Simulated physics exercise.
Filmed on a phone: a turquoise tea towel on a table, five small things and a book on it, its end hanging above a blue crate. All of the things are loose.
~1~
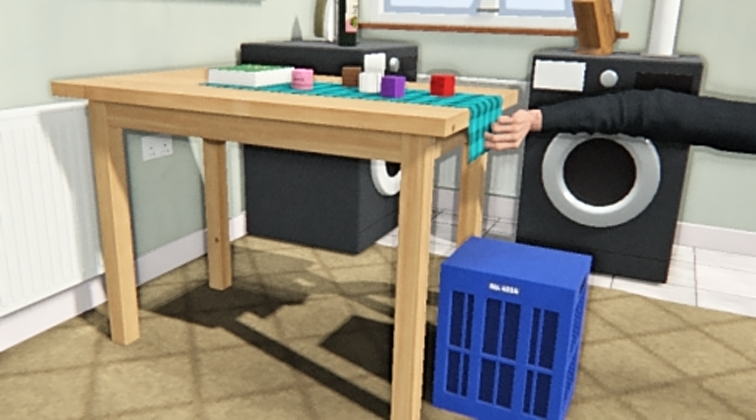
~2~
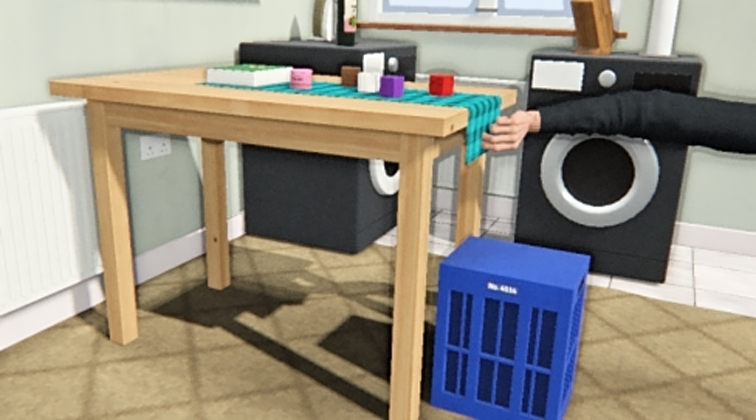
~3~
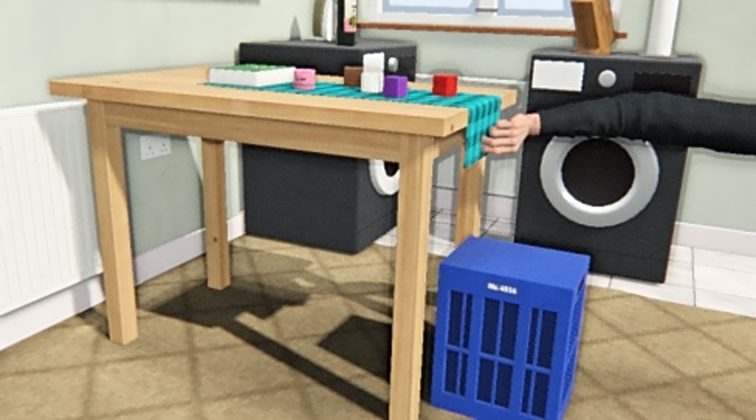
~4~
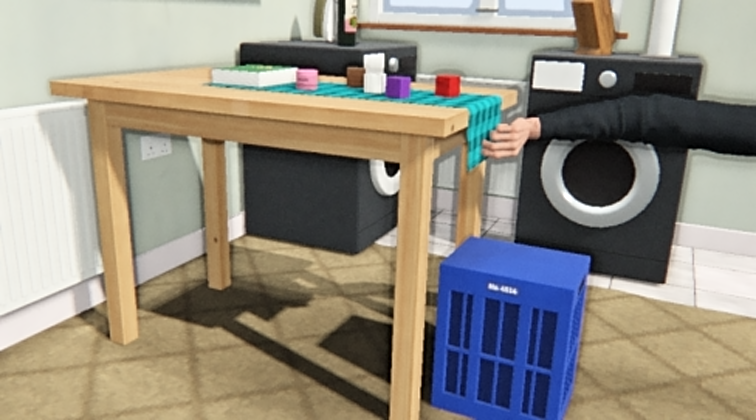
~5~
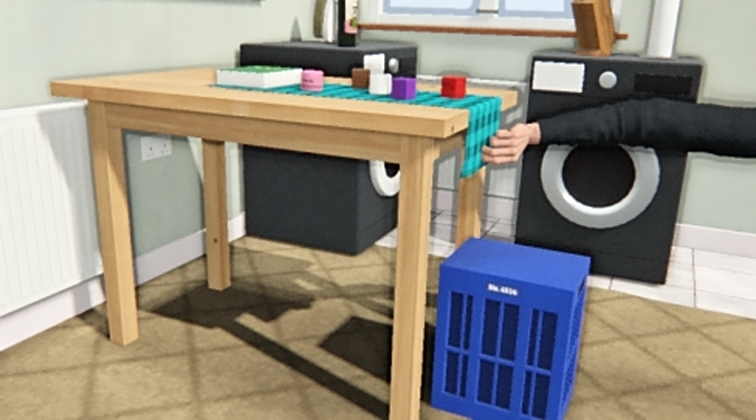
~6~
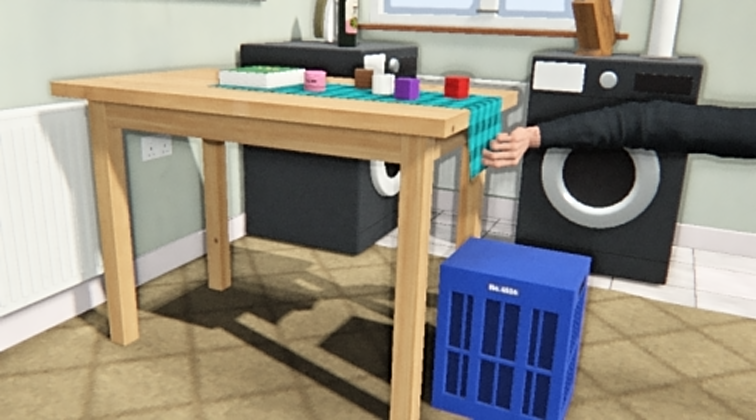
A turquoise tea towel sliding slowly right over a table edge, a hand at its hem, carrying small blocks and a book.
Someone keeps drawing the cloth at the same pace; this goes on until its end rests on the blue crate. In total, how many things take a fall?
Gone: Two.
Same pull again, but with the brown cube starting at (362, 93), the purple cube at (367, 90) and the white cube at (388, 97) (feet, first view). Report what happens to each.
The brown cube stays put, the purple cube stays put, and the white cube topples down.
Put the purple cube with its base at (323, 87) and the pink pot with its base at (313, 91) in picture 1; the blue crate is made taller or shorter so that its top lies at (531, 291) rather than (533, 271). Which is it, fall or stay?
The purple cube survives; the pink pot remains up.
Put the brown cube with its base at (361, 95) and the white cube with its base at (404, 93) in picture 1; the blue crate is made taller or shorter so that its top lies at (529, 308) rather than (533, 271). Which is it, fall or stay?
Brown cube is gone, white cube is gone.
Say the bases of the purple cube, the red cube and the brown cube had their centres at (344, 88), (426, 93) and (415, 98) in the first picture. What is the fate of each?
The purple cube will stay where it is, the red cube will end up down, and the brown cube will end up down.
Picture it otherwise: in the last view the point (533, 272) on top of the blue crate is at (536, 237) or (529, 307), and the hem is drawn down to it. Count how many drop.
First height: 1; second height: 3.
Soon after, hem near (480, 228); red cube gone.
Then, hem on the crate; red cube and purple cube gone.
At rest, hem on the crate; red cube and purple cube gone. The count of fallen things is two.
